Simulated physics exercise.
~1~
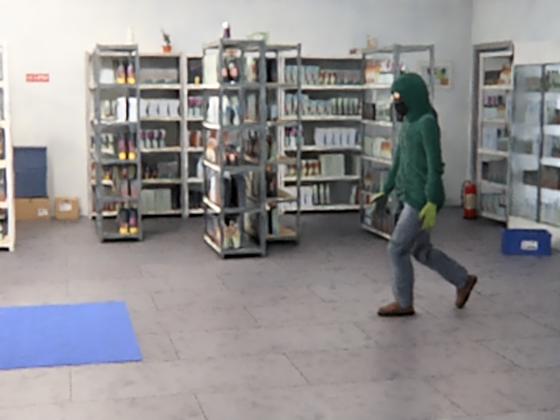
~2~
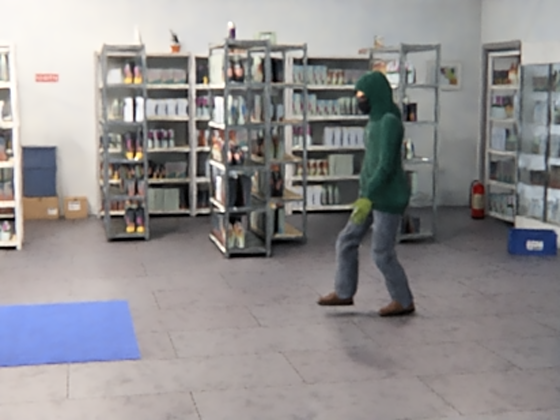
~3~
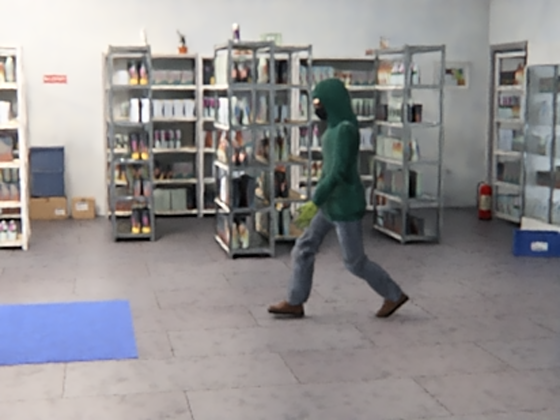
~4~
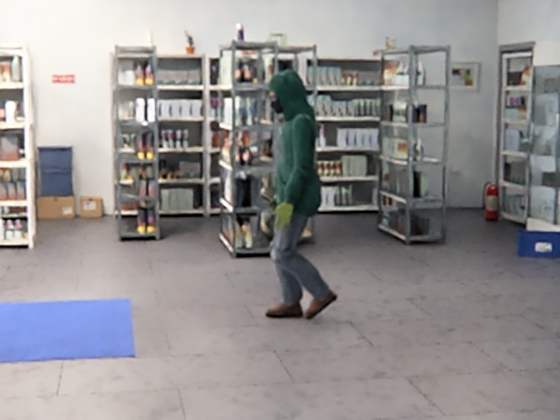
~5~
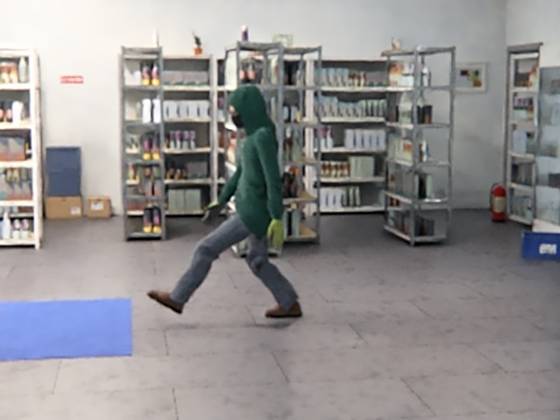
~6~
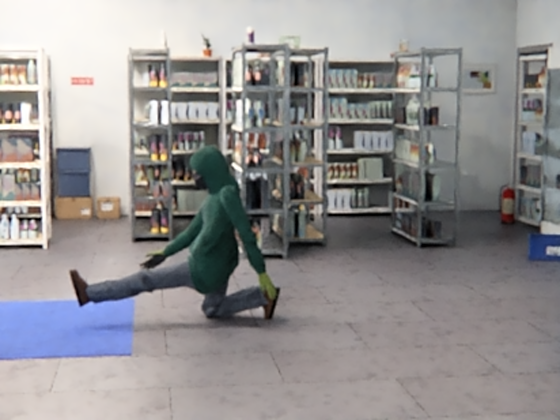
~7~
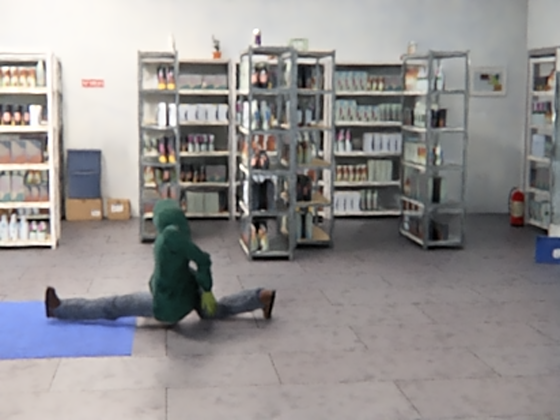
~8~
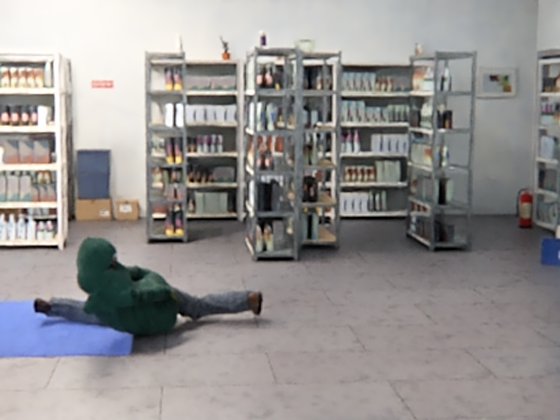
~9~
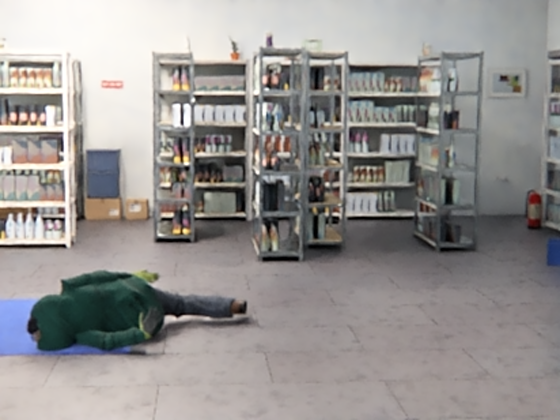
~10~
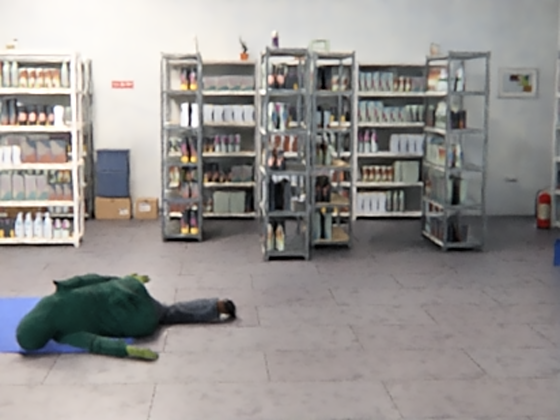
A person in a green hood walks left, drops into a split and slumps facedown across a blue mat's edge.
